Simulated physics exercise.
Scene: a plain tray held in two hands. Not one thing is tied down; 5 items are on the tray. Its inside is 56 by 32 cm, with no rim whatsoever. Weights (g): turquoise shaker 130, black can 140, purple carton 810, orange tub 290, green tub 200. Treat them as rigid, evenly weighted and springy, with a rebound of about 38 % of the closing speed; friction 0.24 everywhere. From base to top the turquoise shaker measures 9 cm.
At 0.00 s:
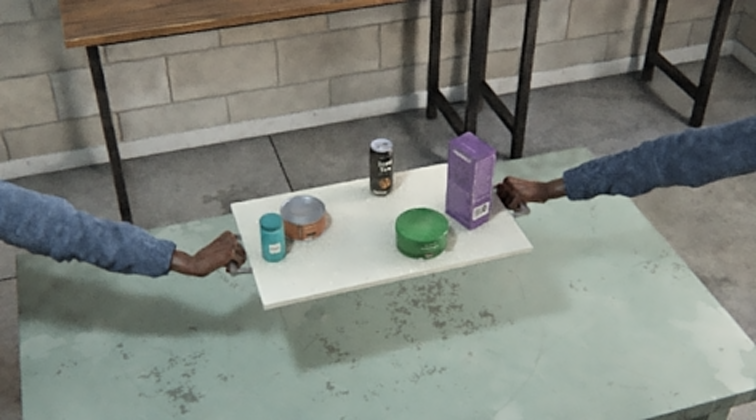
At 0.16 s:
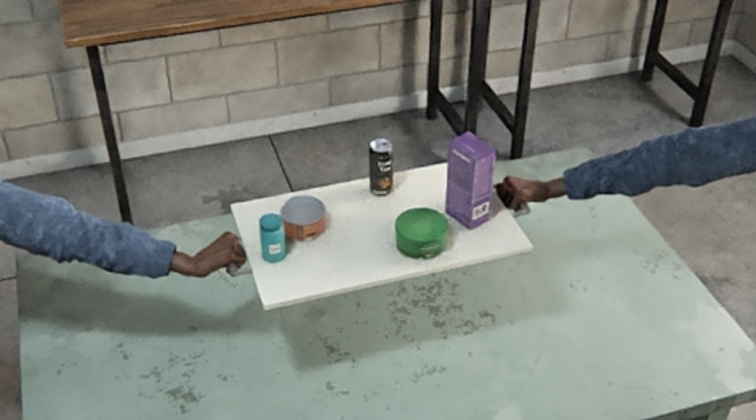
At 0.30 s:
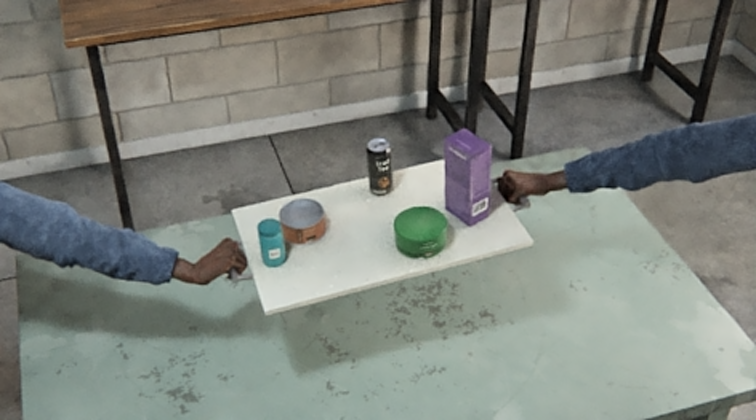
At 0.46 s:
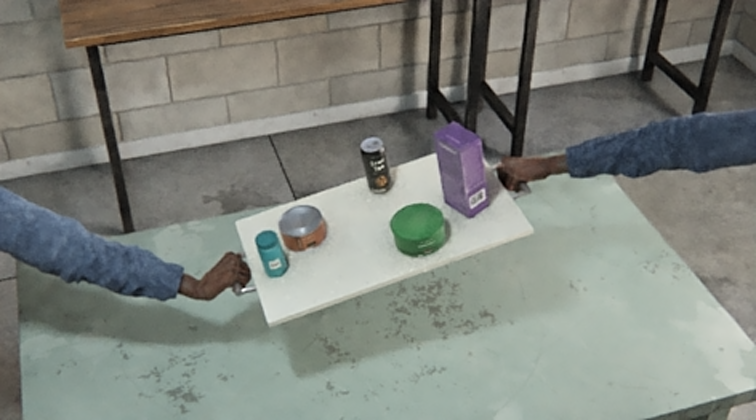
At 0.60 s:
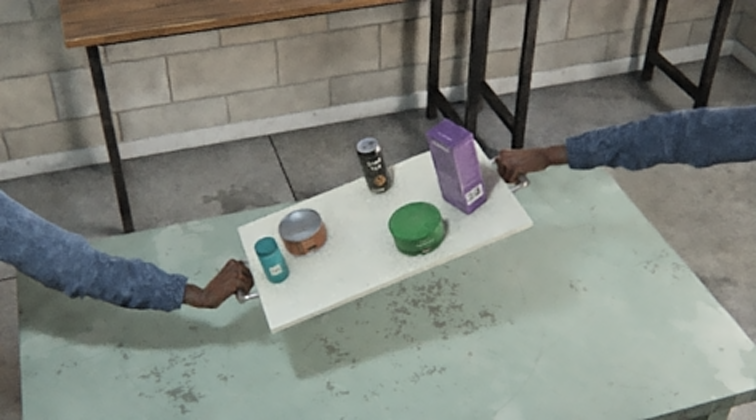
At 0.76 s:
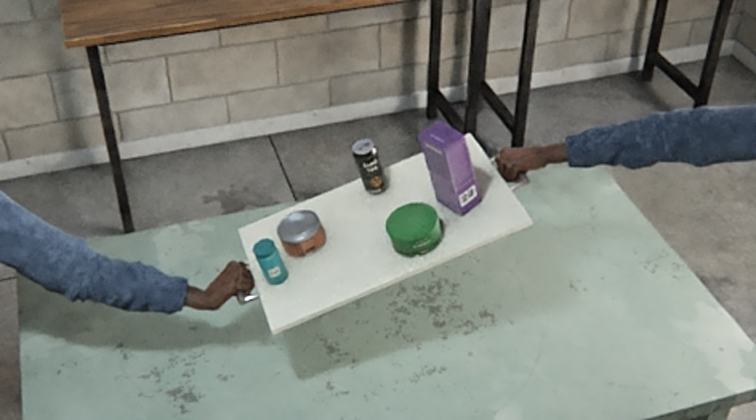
Above a worn green table, two hands tilting a white tray left side down, the purple carton sliding slightly left.
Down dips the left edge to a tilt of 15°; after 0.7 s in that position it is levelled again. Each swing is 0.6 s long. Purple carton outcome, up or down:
Weathers the tilt.
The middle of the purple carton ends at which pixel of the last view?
Somewhere around (344, 205).
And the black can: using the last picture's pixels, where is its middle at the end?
In the last picture it sits around (292, 185).
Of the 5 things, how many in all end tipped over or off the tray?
The number here is 2.
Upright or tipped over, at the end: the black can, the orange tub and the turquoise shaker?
Well, the black can holds steady, the orange tub tumbles down, and the turquoise shaker tumbles down.
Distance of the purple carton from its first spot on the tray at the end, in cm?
It ends up around 27 cm from its start.
After 1.16 s, tray tilted 15°, left edge down; purple carton slid 8 cm near (420, 182); black can slid 6 cm; green tub slid 5 cm.
After 1.46 s, tray tilted 15°, left edge down; turquoise shaker now off the tray; purple carton slid 16 cm near (384, 197); black can slid 13 cm.
After 1.66 s, tray tilted 9°, left edge down; purple carton slid 23 cm near (357, 206); black can slid 18 cm; green tub slid 17 cm.
After 2.26 s, tray level; orange tub now off the tray; purple carton slid 27 cm near (344, 205); black can slid 20 cm.
By the end (2.5 s), off the tray and tipped over, turquoise shaker and orange tub; not toppled but over 5 cm from the start, black can, purple carton and green tub. Seen from the same camera at the end, purple carton near (344, 205).
